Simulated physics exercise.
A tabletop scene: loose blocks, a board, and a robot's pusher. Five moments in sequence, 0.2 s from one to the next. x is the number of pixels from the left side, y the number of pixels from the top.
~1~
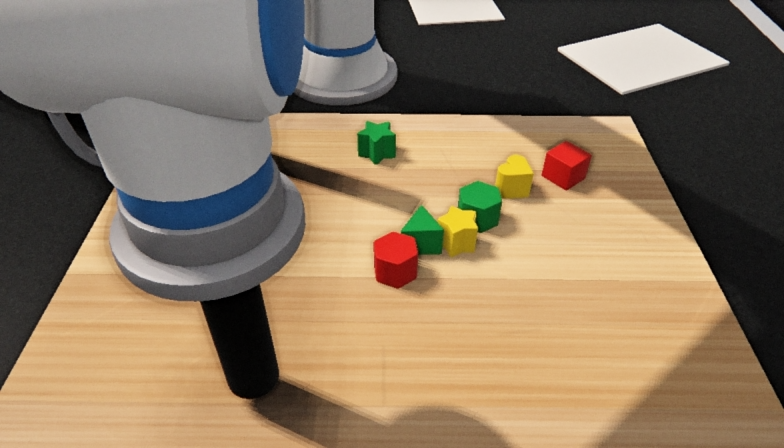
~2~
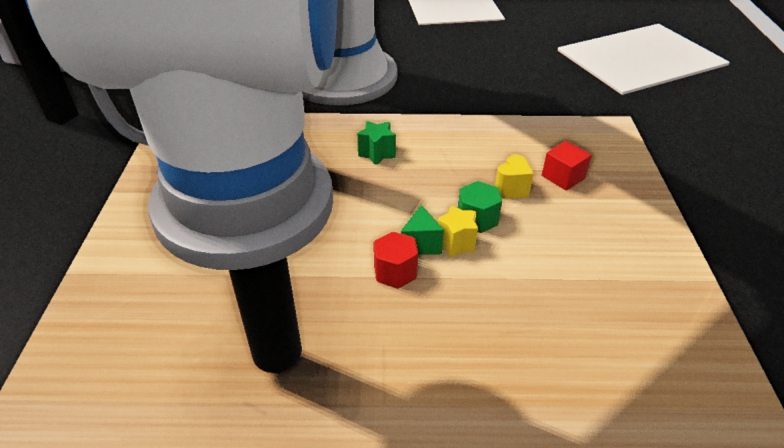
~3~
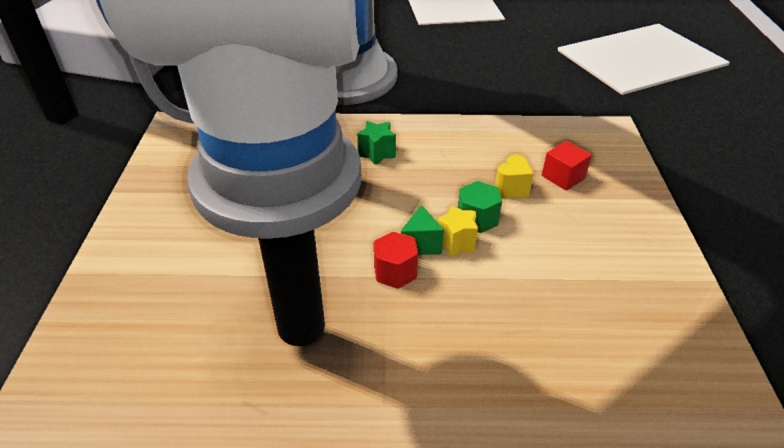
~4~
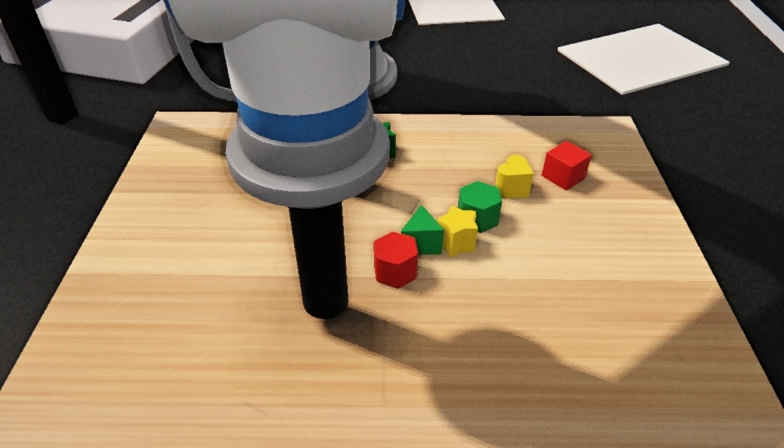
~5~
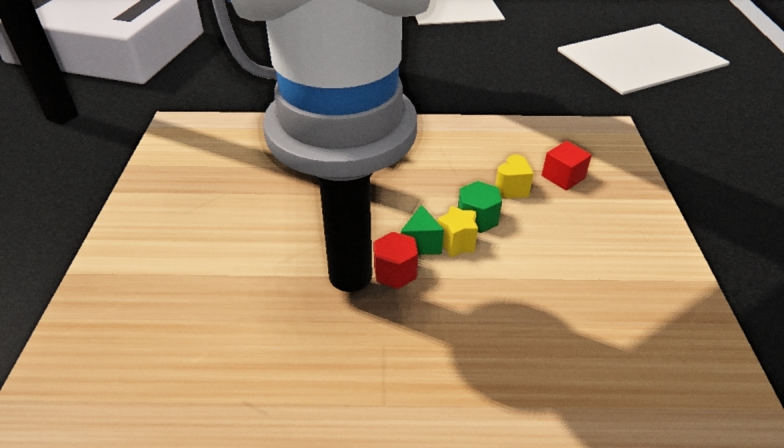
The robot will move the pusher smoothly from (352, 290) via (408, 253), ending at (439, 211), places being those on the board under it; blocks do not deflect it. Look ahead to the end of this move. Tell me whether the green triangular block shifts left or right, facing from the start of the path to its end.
It is pushed towards the left-hand side.
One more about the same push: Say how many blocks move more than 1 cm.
Once the path ends, three or more blocks will have shifted.
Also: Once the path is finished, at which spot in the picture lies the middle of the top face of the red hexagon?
The top centre is at (459, 234).
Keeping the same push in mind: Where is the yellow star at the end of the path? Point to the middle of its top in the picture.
It comes to (487, 217).
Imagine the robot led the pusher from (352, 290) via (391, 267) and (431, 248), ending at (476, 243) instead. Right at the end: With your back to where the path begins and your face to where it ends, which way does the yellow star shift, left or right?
Slides right.
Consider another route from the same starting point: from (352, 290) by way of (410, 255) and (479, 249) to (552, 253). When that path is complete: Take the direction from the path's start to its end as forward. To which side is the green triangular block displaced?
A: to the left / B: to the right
(A)
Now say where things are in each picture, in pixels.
Pusher's lower end at (254, 377); red hexagon at (396, 247); green triangular block at (422, 221); yellow star at (459, 219); green hexagon at (481, 194), in the first picture.
Pusher at (277, 353); blocks still, in the second picture.
Pusher at (301, 327); blocks still, in the third picture.
Pusher at (326, 302); blocks still, in the fourth picture.
Pusher at (351, 276); red hexagon at (396, 247); green triangular block at (422, 221); yellow star at (459, 219); green hexagon at (481, 194), in the fifth picture.
On the path given first. One third of the way, pusher at (391, 250); red hexagon at (433, 235); green triangular block at (426, 210), turned 15° clockwise; yellow star at (462, 217), turned 15° clockwise.
Two thirds of the way, pusher at (424, 224); red hexagon at (459, 234), turned 30° clockwise; green triangular block at (437, 194), turned 25° clockwise; yellow star at (487, 217); green hexagon at (484, 192).
At the end, pusher at (440, 197); red hexagon at (459, 234), turned 30° clockwise; green triangular block at (453, 169), turned 35° clockwise; yellow star at (487, 217); green hexagon at (484, 192).
